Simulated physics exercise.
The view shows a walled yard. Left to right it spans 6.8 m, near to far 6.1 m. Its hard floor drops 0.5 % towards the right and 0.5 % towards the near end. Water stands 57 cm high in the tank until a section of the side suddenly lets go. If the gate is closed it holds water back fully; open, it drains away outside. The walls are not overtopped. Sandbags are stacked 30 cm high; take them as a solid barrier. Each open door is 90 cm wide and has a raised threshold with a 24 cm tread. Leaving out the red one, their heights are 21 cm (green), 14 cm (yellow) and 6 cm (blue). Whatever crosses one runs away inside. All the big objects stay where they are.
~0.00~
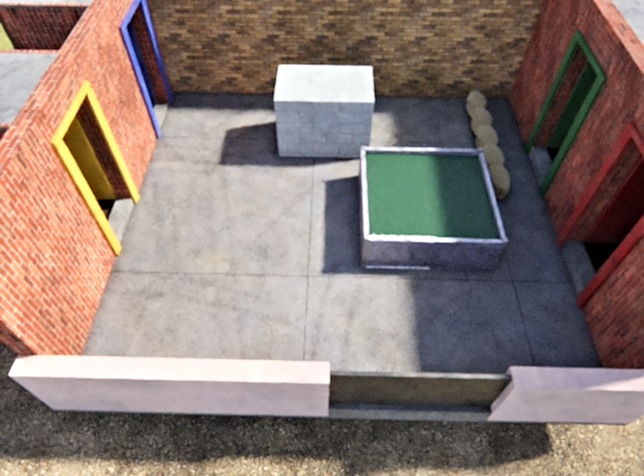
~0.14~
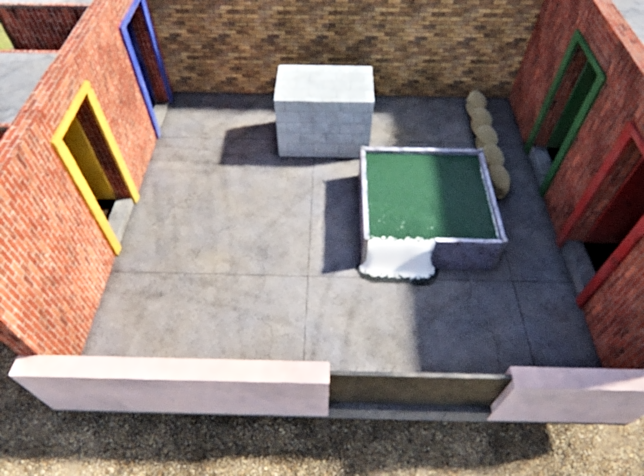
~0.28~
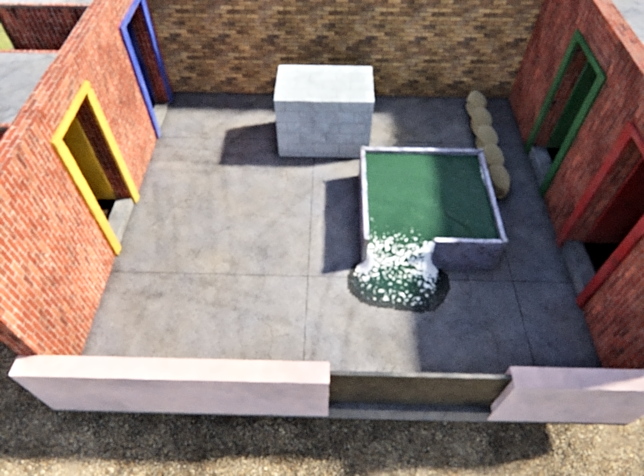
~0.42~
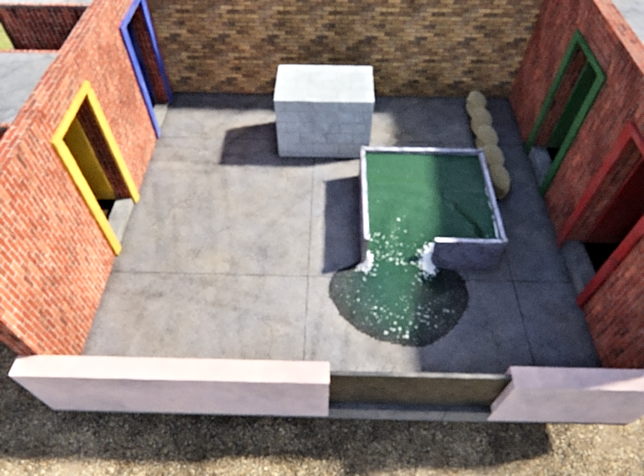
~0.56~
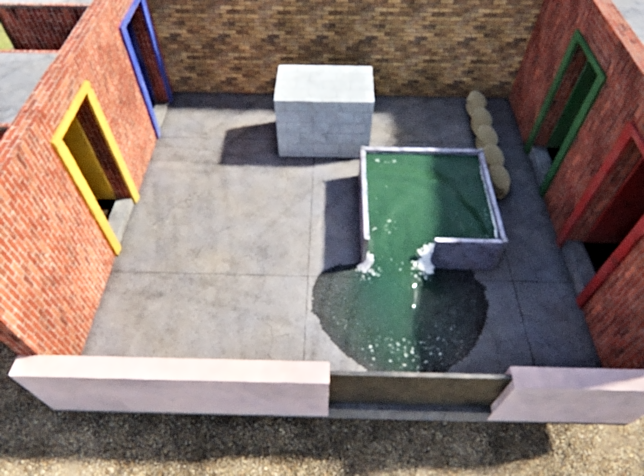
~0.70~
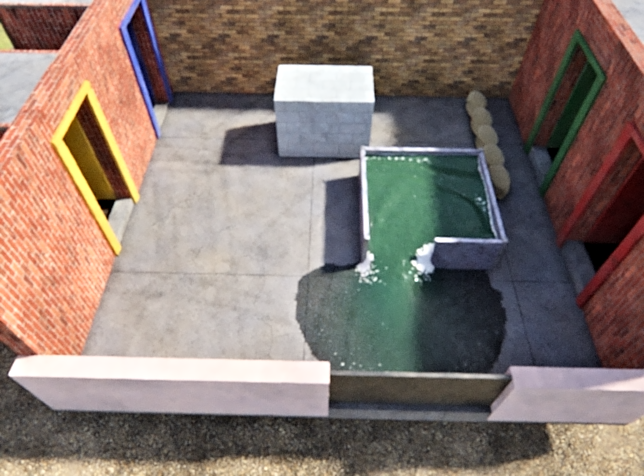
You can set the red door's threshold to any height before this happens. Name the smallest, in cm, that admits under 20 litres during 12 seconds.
At least 5 cm or so.
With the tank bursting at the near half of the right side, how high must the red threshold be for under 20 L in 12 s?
Some 32 cm.
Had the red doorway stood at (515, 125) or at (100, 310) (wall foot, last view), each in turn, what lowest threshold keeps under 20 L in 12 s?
Roughly 9.5 and 12.0 cm.
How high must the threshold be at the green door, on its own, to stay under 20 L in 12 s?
Roughly 7.5 cm at green.
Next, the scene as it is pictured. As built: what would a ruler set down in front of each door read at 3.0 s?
Depths in cm: Green 0, yellow 0, blue 0, red 7.
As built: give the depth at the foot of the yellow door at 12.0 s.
Roughly 3.0 cm deep.
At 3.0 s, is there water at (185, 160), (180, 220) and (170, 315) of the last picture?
In turn: Still dry, dry, wet.
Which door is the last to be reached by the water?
The blue one.
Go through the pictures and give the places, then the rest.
The first picture shows the tank at (427, 195) is whole and still, 57 cm deep; the red door at (600, 230) is dry.
In the second picture, water pours out at (398, 257) and has run 0.3 m, to (404, 279); about 6 cm deep outside, 57 cm at the back.
In the third picture, the front is at (416, 308), 0.7 m from the gap at (398, 258); 0.7 m2 of floor is wet, 57 cm left at the back.
In the fourth picture, the front is at (397, 338), 1.2 m from the gap at (398, 258); 1.6 m2 of floor is wet, 57 cm left at the back.
In the fifth picture, the gap is at (398, 258), the front 1.8 m out at a hidden place; the back of the tank holds 55 cm.
In the sixth picture, the front is at a hidden place, 1.9 m from the gap at (398, 258); 3.7 m2 of floor is wet, 49 cm left at the back; the red door at (600, 230), 2.6 m from the gap, is still 1.5 m from the nearest water.
After 1.4 s water covers 15 % of the floor, deepest (32 cm) near (401, 391); it has not reached the red door.
After 3.0 s water covers 30 % of the floor, deepest (25 cm) near (588, 396); 7 cm at the red door, 0 litres in over its 22 cm threshold.
After 12.0 s water covers 95 % of the floor, deepest (10 cm) near (527, 172); 8 cm at the red door, 0 litres in over its 22 cm threshold.
At the red door as built, the water arrived by 2.5 s and peaked near 8 cm at 3.8 s.
Run again over the same 12 s with other heights there, 26 litres in over 4.5 cm, 9 litres over 6 cm. The limit of 20 litres is kept from about 5 cm up.
